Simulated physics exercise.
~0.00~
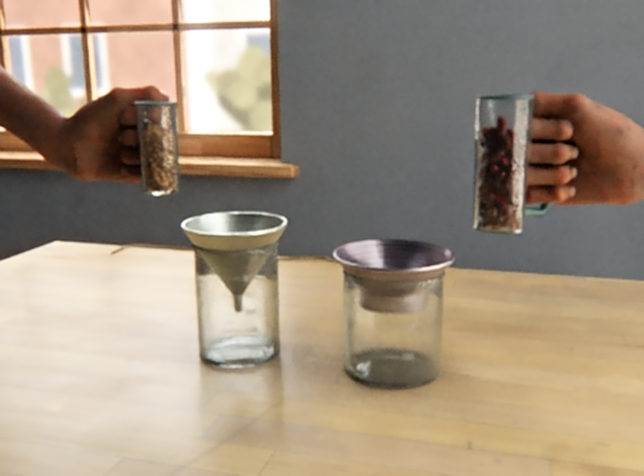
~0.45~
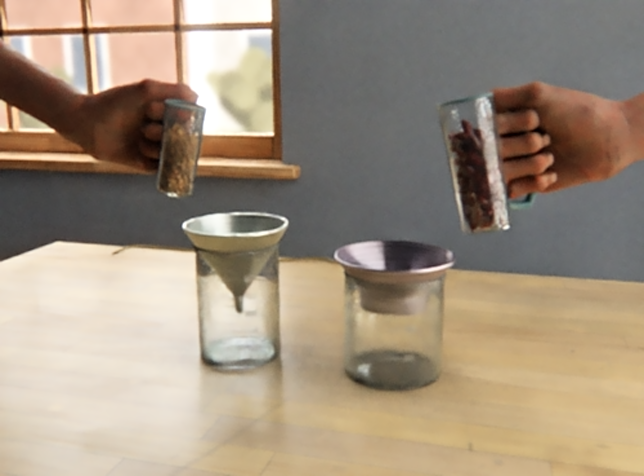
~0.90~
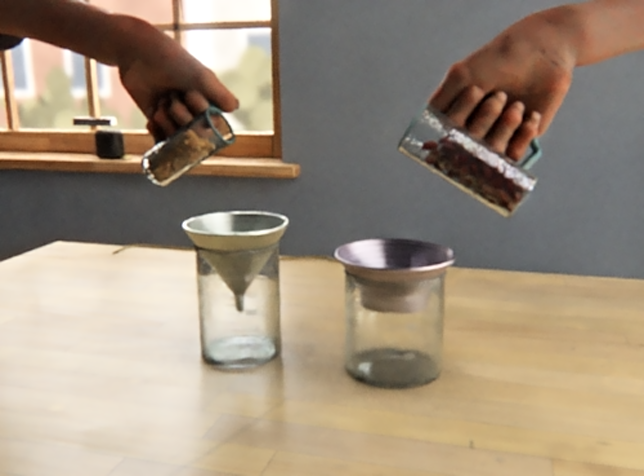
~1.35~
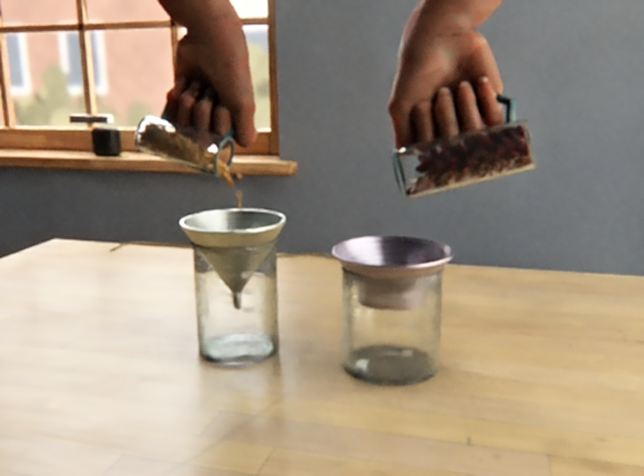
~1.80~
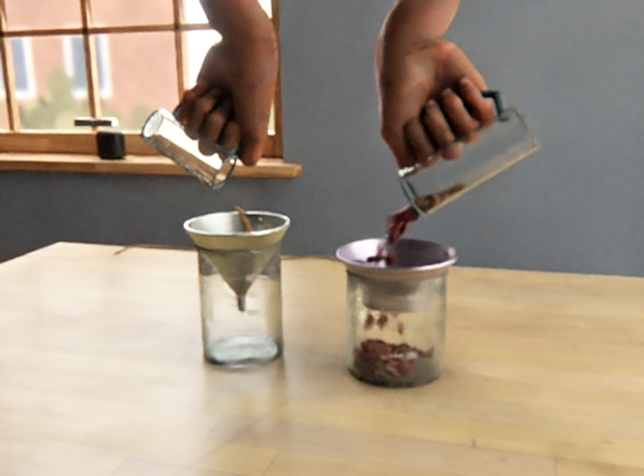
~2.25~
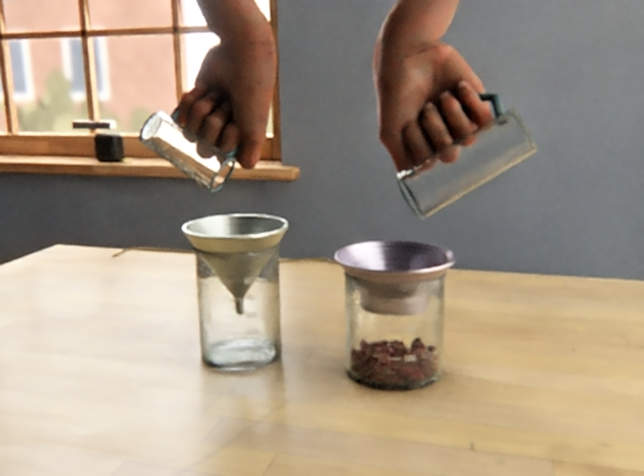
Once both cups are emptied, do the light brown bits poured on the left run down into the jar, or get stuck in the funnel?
They get stuck in the left funnel and the jar below stays empty, whereas the dark red pieces on the right run clear through their funnel into the jar.
